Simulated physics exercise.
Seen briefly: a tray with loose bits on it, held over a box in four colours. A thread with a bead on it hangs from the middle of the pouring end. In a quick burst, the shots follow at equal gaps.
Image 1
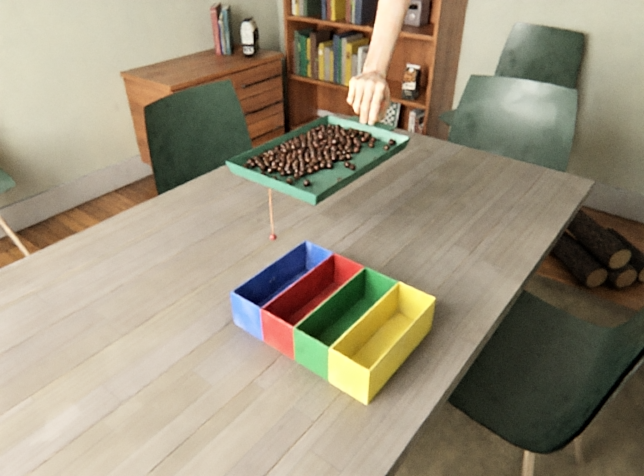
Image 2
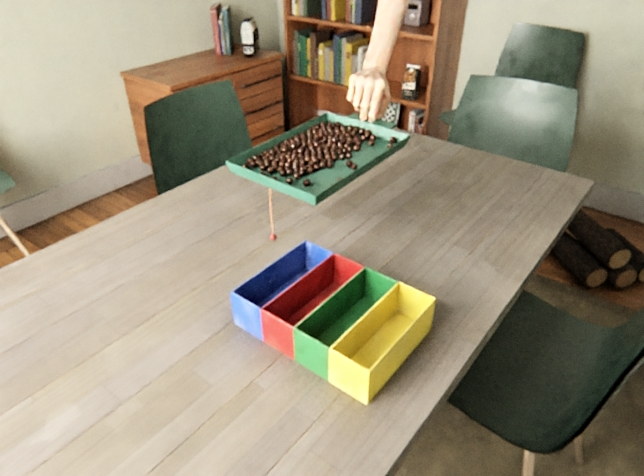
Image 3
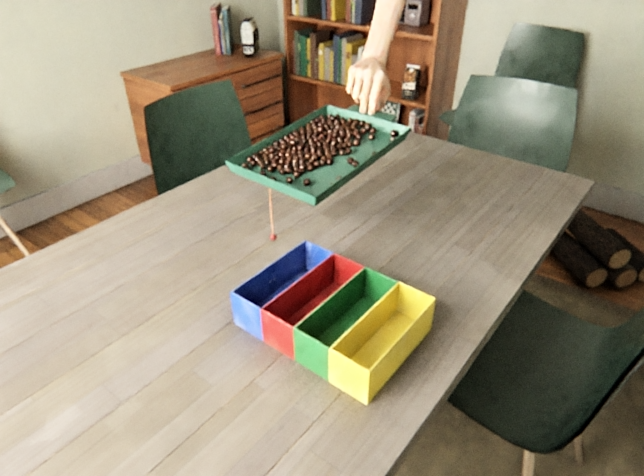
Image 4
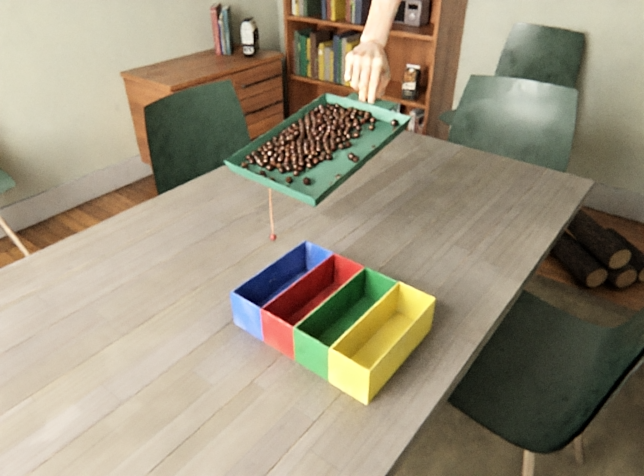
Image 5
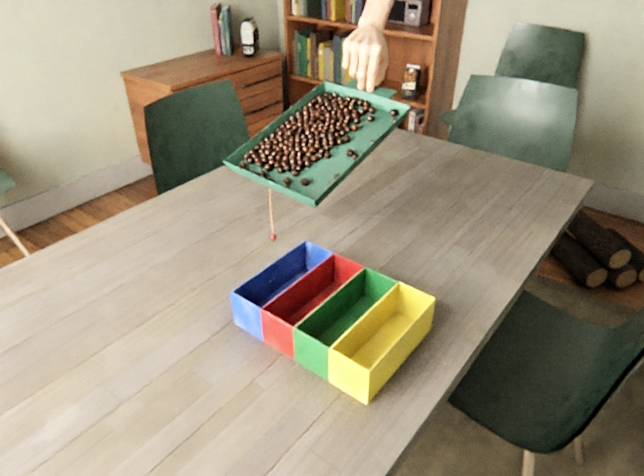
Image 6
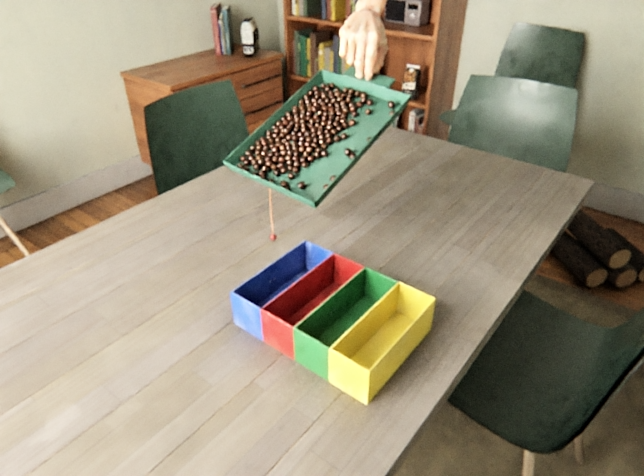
In this clip, a hand gradually raises the far end of a green tray of chocolate balls above a box with blue, red, green and yellow cells, and the balls begin shifting on the increasingly tilted tray.
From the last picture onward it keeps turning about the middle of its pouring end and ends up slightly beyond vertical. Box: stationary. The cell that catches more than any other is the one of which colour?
It is the blue one.
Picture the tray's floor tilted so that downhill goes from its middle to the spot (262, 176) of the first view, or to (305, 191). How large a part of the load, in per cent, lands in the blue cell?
You'd get 0 per cent the first time and 50 per cent the second time.
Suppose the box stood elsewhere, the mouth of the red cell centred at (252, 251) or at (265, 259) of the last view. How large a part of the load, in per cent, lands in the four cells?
Trial 1 near 90 %, trial 2 near 100 %.
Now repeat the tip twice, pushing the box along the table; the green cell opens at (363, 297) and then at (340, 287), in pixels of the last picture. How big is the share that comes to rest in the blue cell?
Approximately 40 percent, followed by approximately 30 percent.
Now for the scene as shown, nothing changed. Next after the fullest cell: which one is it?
Second position is held by that red cell.
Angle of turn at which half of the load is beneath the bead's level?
The tilt is near 85° by then.
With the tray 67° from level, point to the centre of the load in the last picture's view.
The middle of the load sits near (277, 191).
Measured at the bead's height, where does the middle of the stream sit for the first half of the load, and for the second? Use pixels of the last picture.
Near (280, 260) and later near (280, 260).
Shortly afterwards, tray tipped steeply; near two thirds on the tray; a little in the blue cell; a little in the red cell; near a quarter falling or outside the box.
Next, tray tipped past a quarter turn; only a few on the tray; near a third in the blue cell; near a quarter in the red cell; near a third falling or outside the box.
Some moments later, tray tipped past a quarter turn; near half in the blue cell; near a quarter in the red cell; only a few in the green cell; near a third falling or outside the box.
In the end, tray tipped past a quarter turn; near half in the blue cell; near a quarter in the red cell; only a few in the green cell; none at all in the yellow cell; near a third outside the box.
